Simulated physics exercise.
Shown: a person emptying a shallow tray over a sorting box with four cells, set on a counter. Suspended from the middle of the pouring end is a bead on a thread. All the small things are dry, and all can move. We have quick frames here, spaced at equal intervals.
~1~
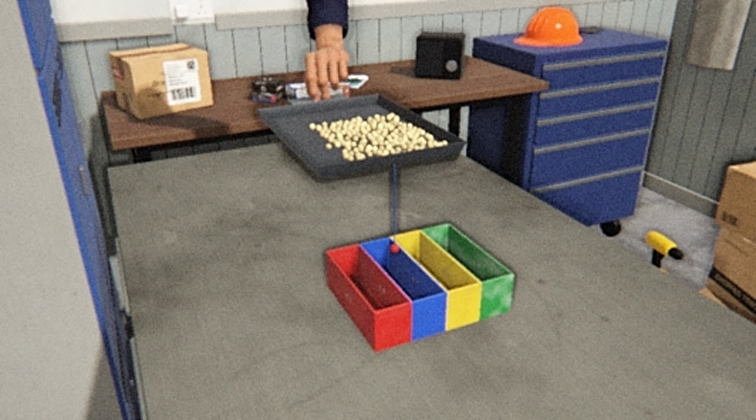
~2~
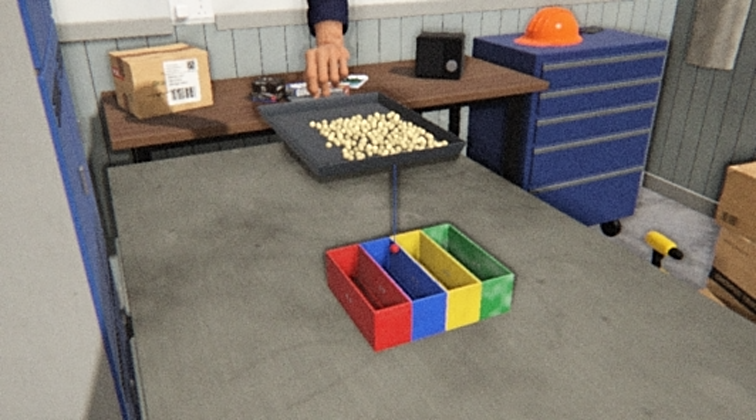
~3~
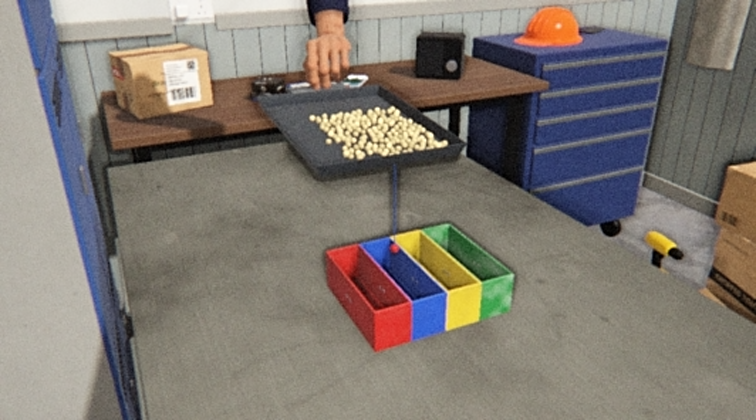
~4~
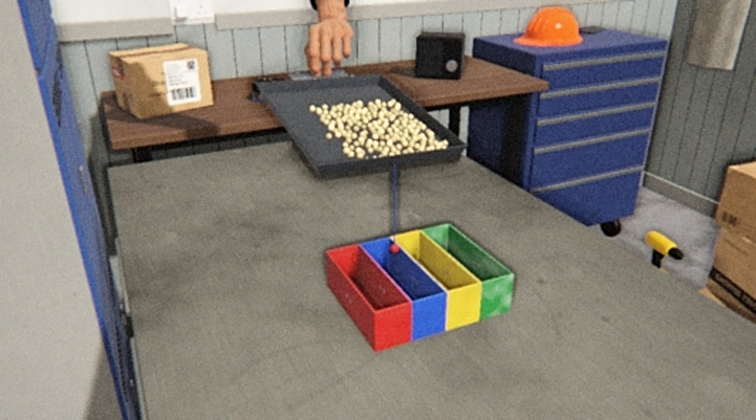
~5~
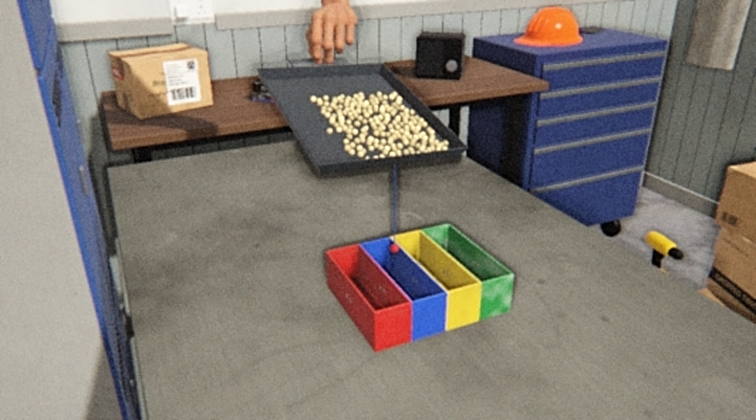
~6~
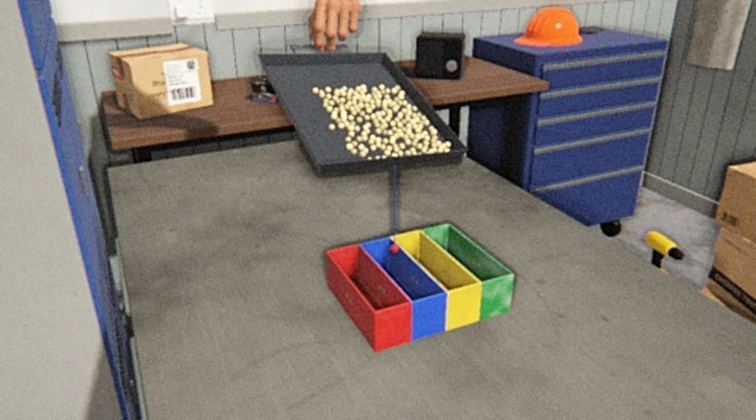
A shallow dark tray of pale beans sits level above a box with red, blue, yellow and green cells, a small red bead hanging from its near edge. A hand behind then raises the tray's far end, tilting it steadily toward the viewer, lowest at the right corner, while the box stays still.
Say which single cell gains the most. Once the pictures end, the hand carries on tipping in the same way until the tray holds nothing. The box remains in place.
The one that gains the most is the green cell.
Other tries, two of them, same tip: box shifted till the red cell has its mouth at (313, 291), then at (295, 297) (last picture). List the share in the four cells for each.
First case around 30 %, second case around 10 %.
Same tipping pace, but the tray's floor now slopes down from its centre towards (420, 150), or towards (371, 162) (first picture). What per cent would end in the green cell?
First some 80, then 0 per cent.
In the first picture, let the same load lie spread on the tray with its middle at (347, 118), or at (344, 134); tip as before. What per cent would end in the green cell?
Around 50 percent the first time and around 40 percent the second time.
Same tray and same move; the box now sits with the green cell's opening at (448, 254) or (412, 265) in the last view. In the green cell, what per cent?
The first position comes out at 50 per cent, the other at 20 per cent.
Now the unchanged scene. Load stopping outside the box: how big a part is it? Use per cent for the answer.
It works out to close to 10 per cent.
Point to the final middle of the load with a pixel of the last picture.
It settles centred around (461, 294).
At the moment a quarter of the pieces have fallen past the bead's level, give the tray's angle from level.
Around 85° at that moment.
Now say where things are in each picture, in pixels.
Corners of the pouring end at (320, 164) and (461, 141), level; middle of the load at (379, 137), soya beans; bead on its thread at (394, 248); red cell at (393, 323); blue cell at (429, 313); yellow cell at (463, 303); green cell at (496, 294), in the first frame.
Corners of the pouring end at (320, 164) and (461, 141), level; middle of the load at (379, 136), in the second frame.
Corners of the pouring end at (320, 163) and (461, 142), tipped barely, lowest at the right corner; middle of the load at (379, 133), in the third frame.
Corners of the pouring end at (321, 162) and (462, 144), tipped a little, lowest at the right corner; middle of the load at (380, 129), in the fourth frame.
Corners of the pouring end at (322, 162) and (462, 146), tipped a little, lowest at the right corner; middle of the load at (381, 125), in the fifth frame.
Corners of the pouring end at (323, 161) and (463, 147), tipped clearly, lowest at the right corner; middle of the load at (383, 122); red cell at (393, 323); blue cell at (429, 313); yellow cell at (463, 303); green cell at (496, 294), in the sixth frame.
Soon, tray tipped steeply; nearly all on the tray; a stray few in the green cell; a stray few in the yellow cell; a small part falling or outside the box.
A while on, tray tipped past a quarter turn; a stray few on the tray; about a third in the green cell; about a quarter in the yellow cell; a small part in the blue cell; about a quarter falling or outside the box.
Towards the end, tray tipped past a quarter turn; about half in the green cell; about a third in the yellow cell; a small part in the blue cell; a small part falling or outside the box.
Finally, tray tipped past a quarter turn; about half in the green cell; about a third in the yellow cell; a small part in the blue cell; none in the red cell; a small part outside the box.
